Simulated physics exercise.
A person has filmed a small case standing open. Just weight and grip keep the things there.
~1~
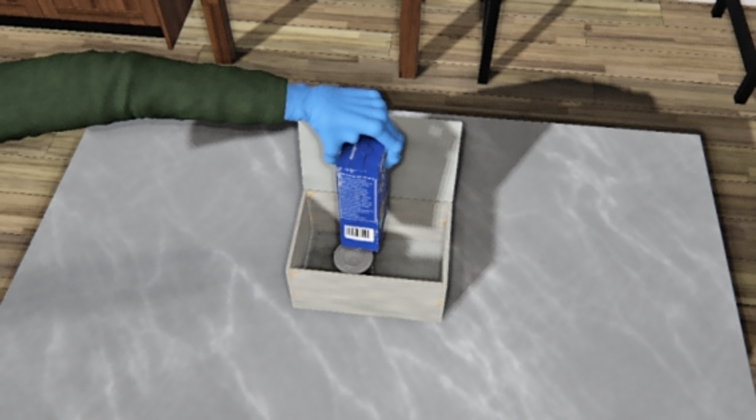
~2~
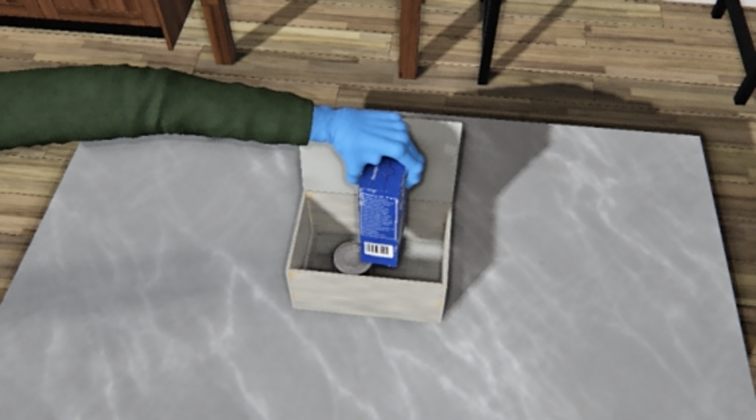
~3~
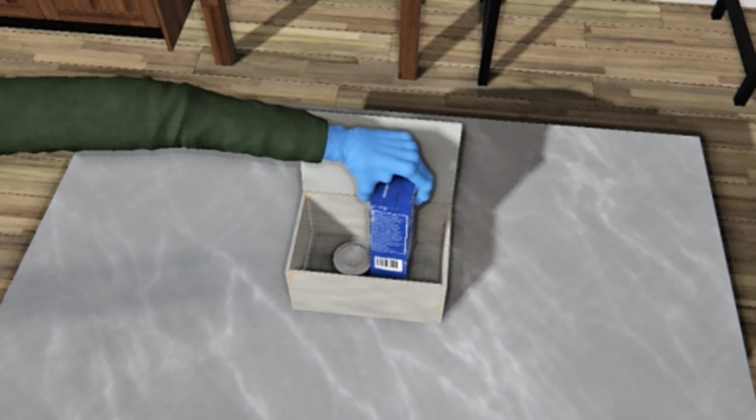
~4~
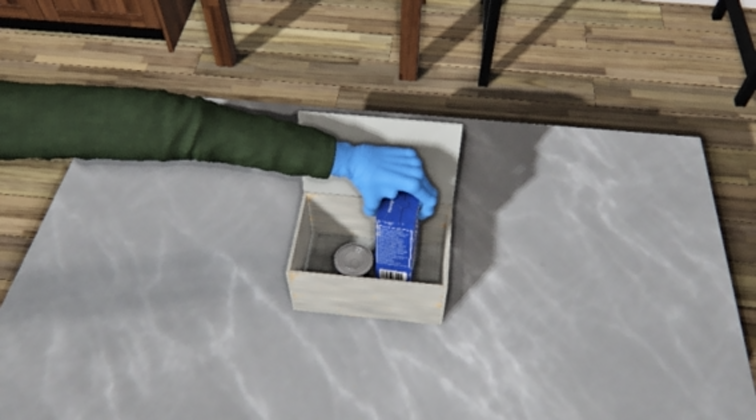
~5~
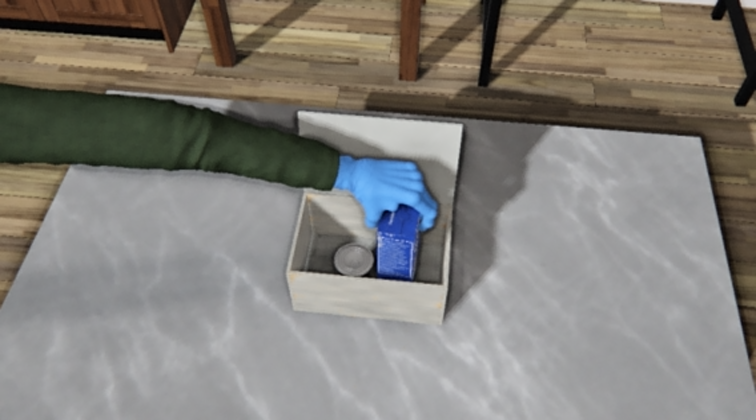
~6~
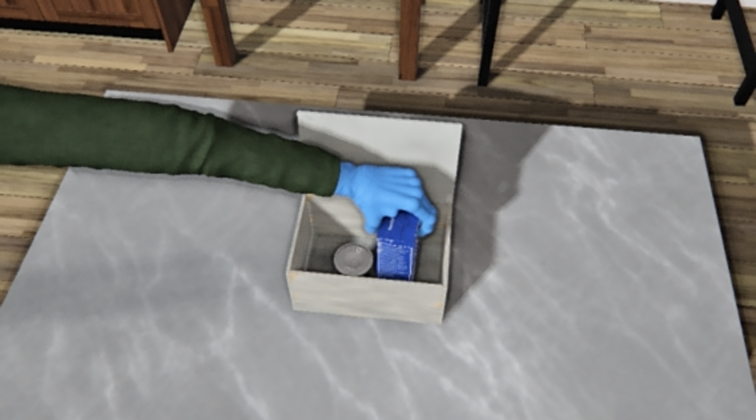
The footage shows a blue-gloved hand lowering a blue carton into a small open case on a marbled tabletop, shifting it right past a small round tin, then keeping hold of it as it sits inside beside the tin.
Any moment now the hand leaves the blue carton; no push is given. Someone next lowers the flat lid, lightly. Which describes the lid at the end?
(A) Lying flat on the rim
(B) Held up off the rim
Held up off the rim (B).
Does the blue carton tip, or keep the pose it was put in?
Simply put, the blue carton remains unturned.
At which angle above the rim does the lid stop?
I'd say roughly 55 degrees above the rim.
Then, 1.00 s after the last picture, lid starting down.
Then, 1.20 s after the last picture, blue carton resting near (398, 255).
Then, 1.50 s after the last picture, lid 66° above the rim.
Then, 1.70 s after the last picture, lid 54° above the rim.
At rest, lid 53° above the rim; both in place. Seen from the same camera at the end, blue carton near (398, 255).
